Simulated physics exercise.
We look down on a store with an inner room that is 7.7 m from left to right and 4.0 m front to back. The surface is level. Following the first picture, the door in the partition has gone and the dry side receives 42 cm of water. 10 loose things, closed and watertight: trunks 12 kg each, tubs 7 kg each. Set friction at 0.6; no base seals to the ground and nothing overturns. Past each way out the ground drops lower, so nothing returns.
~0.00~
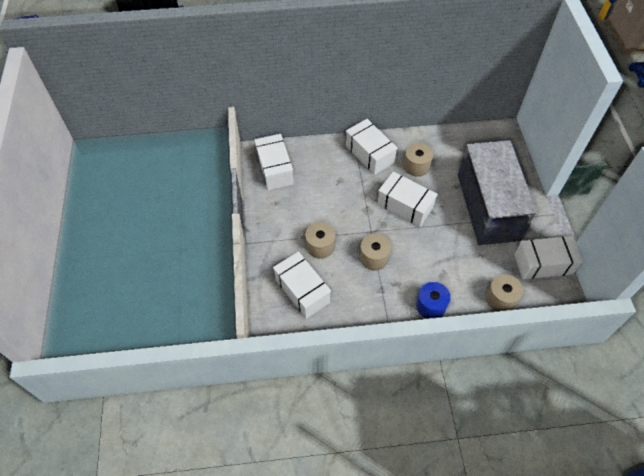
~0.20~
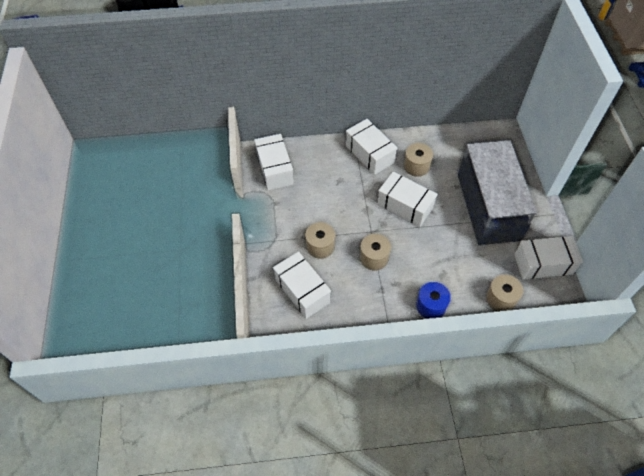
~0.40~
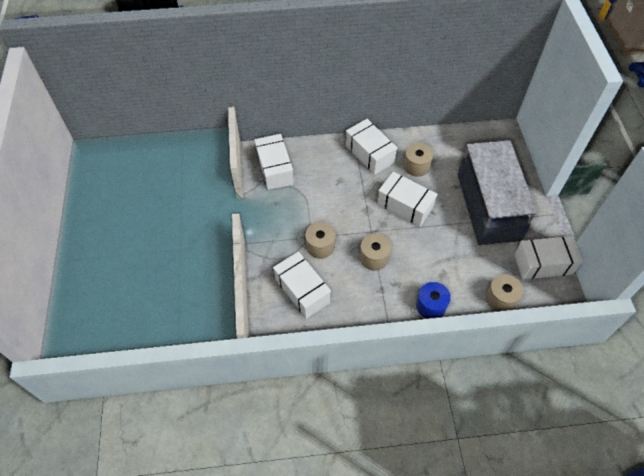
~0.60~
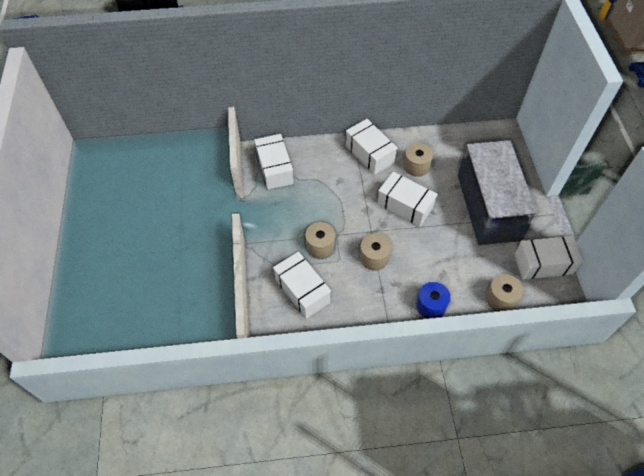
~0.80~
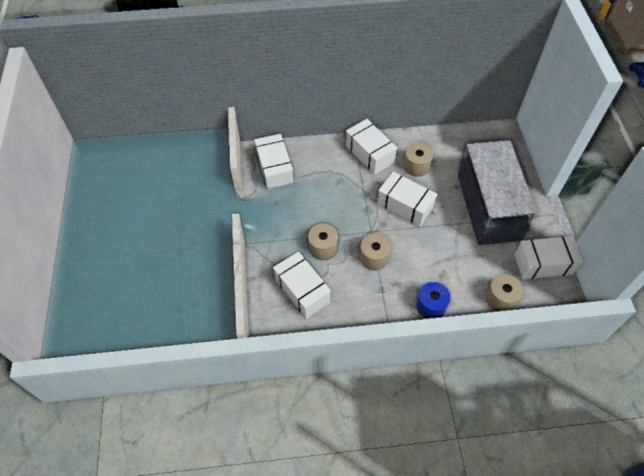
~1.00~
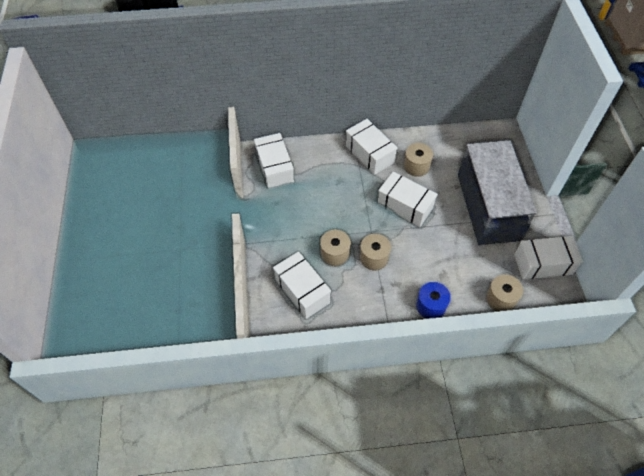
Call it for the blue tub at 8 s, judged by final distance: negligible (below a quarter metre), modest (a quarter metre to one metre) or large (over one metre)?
Large.
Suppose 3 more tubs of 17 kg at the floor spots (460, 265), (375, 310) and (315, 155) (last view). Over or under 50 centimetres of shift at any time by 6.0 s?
One by one they come out larger, lesser, lesser.
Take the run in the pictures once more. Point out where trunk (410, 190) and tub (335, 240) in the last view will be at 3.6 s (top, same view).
Roughly (453, 148), then roughly (408, 312).
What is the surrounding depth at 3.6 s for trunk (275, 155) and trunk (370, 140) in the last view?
Depths: Near 3 cm, then near 10 cm.
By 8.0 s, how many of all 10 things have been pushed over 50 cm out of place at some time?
I count 9 of them.
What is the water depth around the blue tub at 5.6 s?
Roughly 16 cm at that moment.
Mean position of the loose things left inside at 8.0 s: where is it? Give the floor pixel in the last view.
Centre of the remaining things: Roughly (444, 235).
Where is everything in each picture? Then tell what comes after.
The blue tub at (435, 296), on the bottom; water covers 10.7 m2; 0 of 10 have shifted, in the first picture.
The blue tub at (435, 296), on the bottom; 11.3 m2 under water; 0 of 10 have shifted, in the second picture.
The blue tub at (435, 296), on the bottom; 12.0 m2 under water; 0 of 10 have shifted, in the third picture.
The blue tub at (435, 296) rests on the ground; water covers 12.7 m2; 0 of 10 have shifted, in the fourth picture.
The blue tub at (435, 296), on the bottom; 13.6 m2 under water; 0 of 10 have shifted, in the fifth picture.
The blue tub at (435, 296) rests on the ground; water covers 14.7 m2; 1 of 10 have shifted, in the sixth picture.
After 1.6 s the blue tub is near (435, 296), 0.0 m from its start, aground; 0 of 10 are out; 0 afloat.
After 3.6 s the blue tub is near (496, 306), 0.8 m from its start, afloat; 0 of 10 are out; 7 afloat.
After 5.6 s the blue tub is near (566, 288), 1.8 m from its start, afloat; 0 of 10 are out; 8 afloat.
After 8.0 s the blue tub is near (566, 281), 1.9 m from its start, afloat; 1 of 10 are out; 9 afloat.
